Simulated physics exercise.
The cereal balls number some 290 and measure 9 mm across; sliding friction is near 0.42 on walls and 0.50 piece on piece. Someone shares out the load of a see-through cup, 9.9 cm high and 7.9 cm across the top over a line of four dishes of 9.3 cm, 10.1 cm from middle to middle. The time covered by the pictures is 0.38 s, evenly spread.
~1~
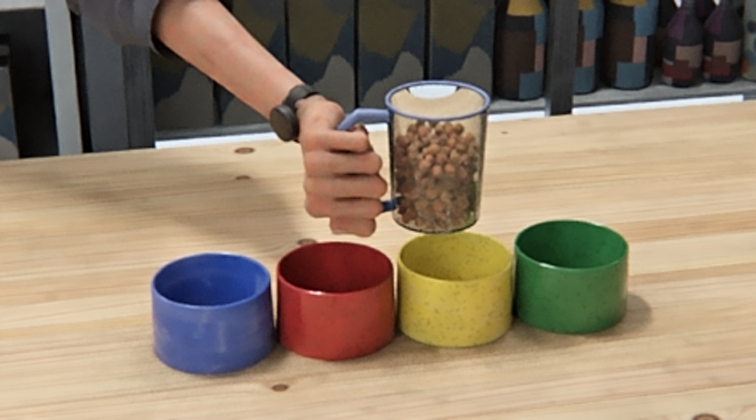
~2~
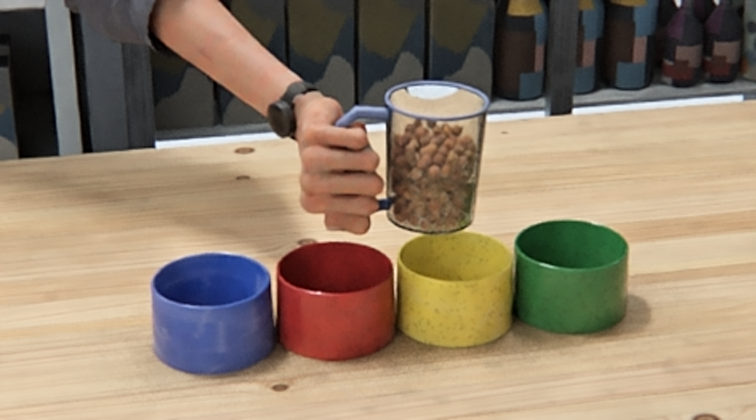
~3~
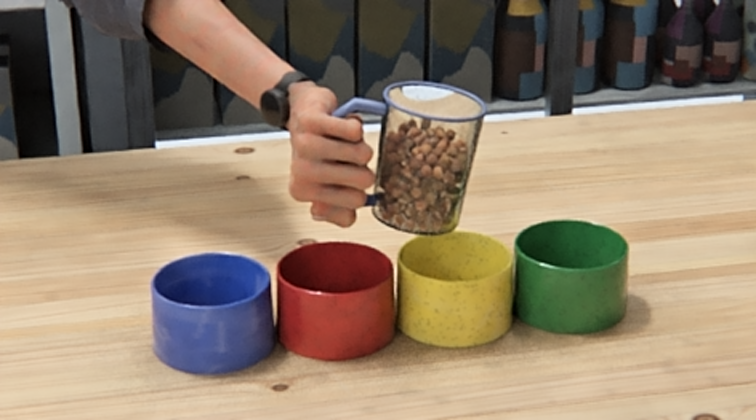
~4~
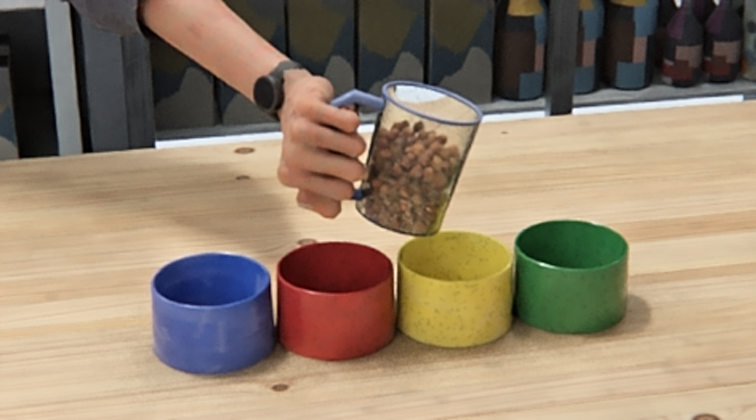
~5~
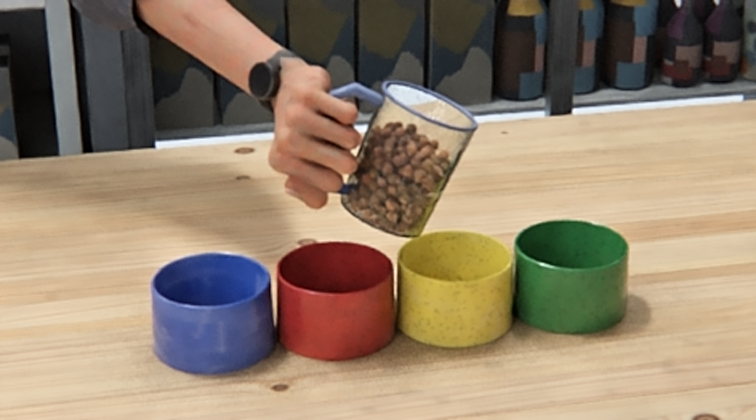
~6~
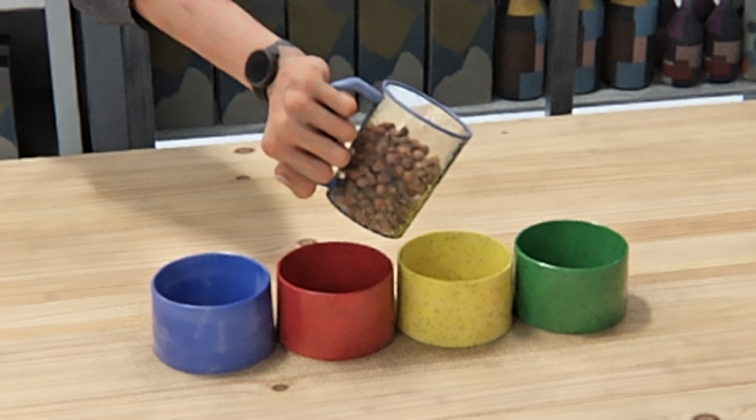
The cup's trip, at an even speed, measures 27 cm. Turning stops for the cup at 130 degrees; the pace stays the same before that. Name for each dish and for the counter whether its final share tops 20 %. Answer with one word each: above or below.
Red above, blue below, green below, yellow below, counter below.
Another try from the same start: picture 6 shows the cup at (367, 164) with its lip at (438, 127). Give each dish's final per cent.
You'd end up with red at 0, blue at 80, green at 0 and yellow at 0.
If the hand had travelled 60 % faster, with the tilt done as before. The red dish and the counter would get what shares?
Red: 0; counter: 0.
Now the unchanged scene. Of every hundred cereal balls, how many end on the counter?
Estimate: Near 0 per cent.
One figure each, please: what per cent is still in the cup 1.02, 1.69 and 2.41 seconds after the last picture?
In turn: 40, 0, 0.
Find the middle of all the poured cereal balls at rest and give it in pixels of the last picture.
Roughly pixel (332, 302).
Then, 1.02 s after the last picture, tilt 129 degrees; cup holds 40 %, red 60 %.
Then, 1.69 s after the last picture, tilt 130 degrees; cup holds 0 %, red 100 %.
Then, 2.41 s after the last picture, tilt 130 degrees; cup holds 0 %, red 100 %.
In the end, red 100 %, blue 0 %, green 0 %, yellow 0 %, counter 0 %.
